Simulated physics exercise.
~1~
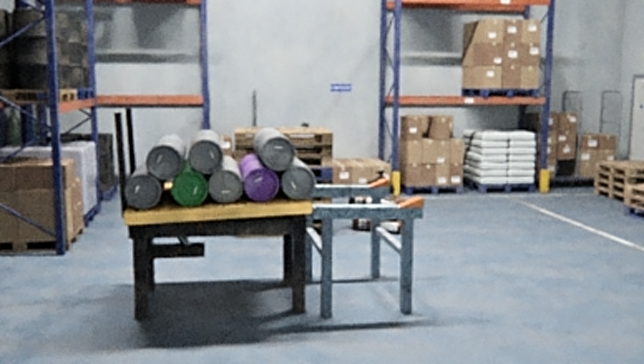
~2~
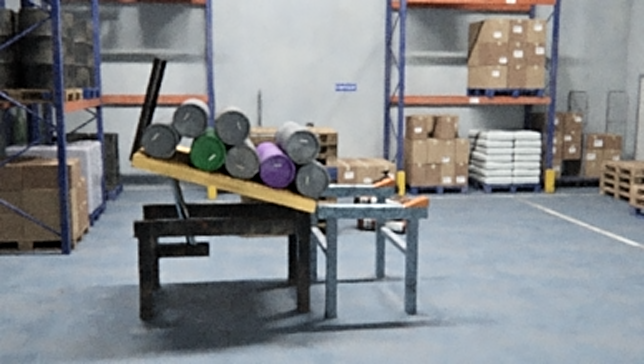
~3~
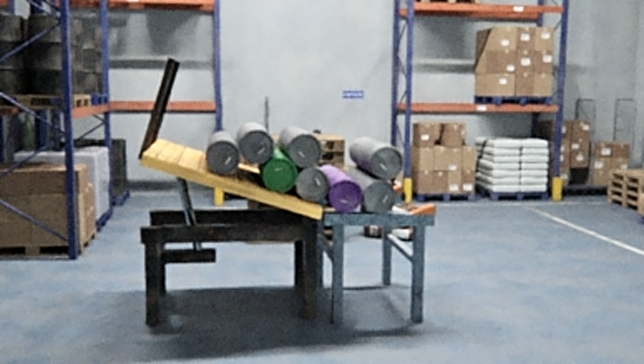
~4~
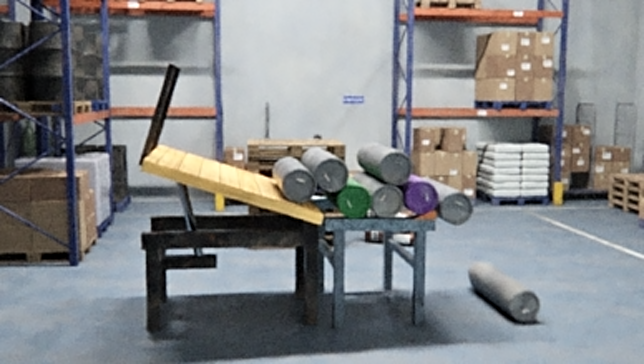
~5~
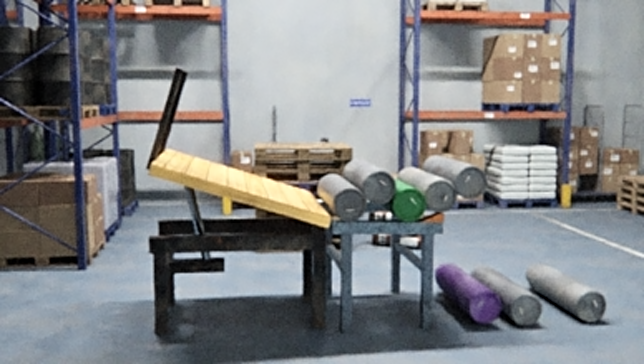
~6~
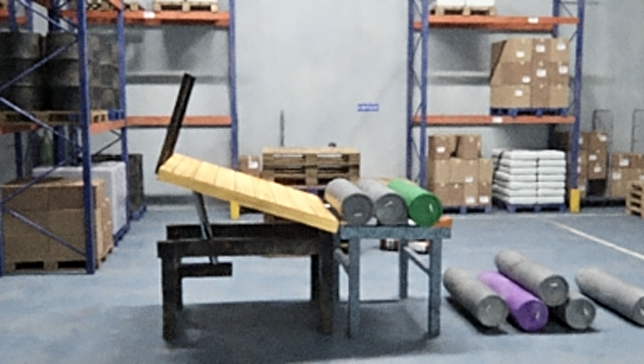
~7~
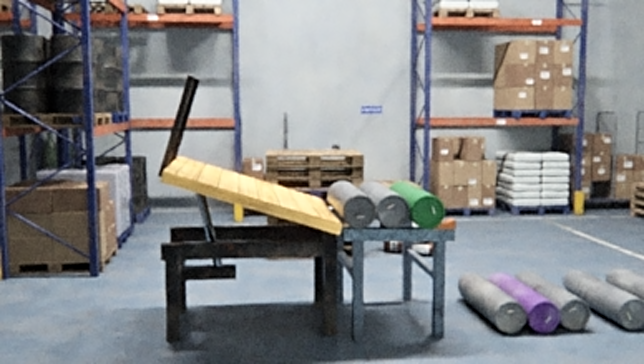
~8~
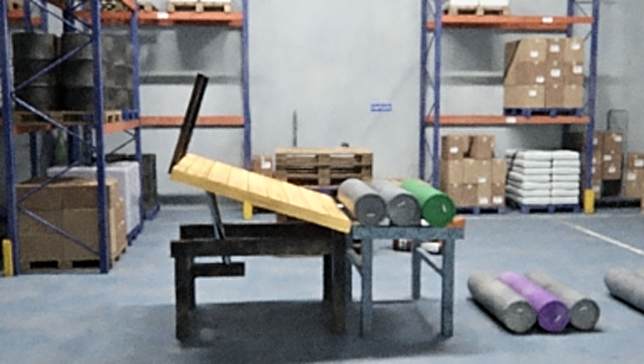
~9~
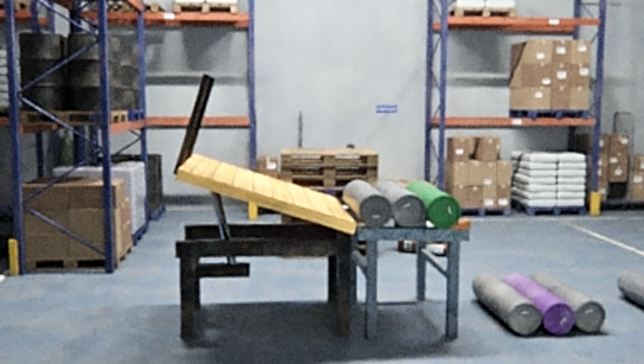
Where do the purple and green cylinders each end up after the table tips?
The purple cylinder ends up down on the ground, while the green one stays lying on the rack.
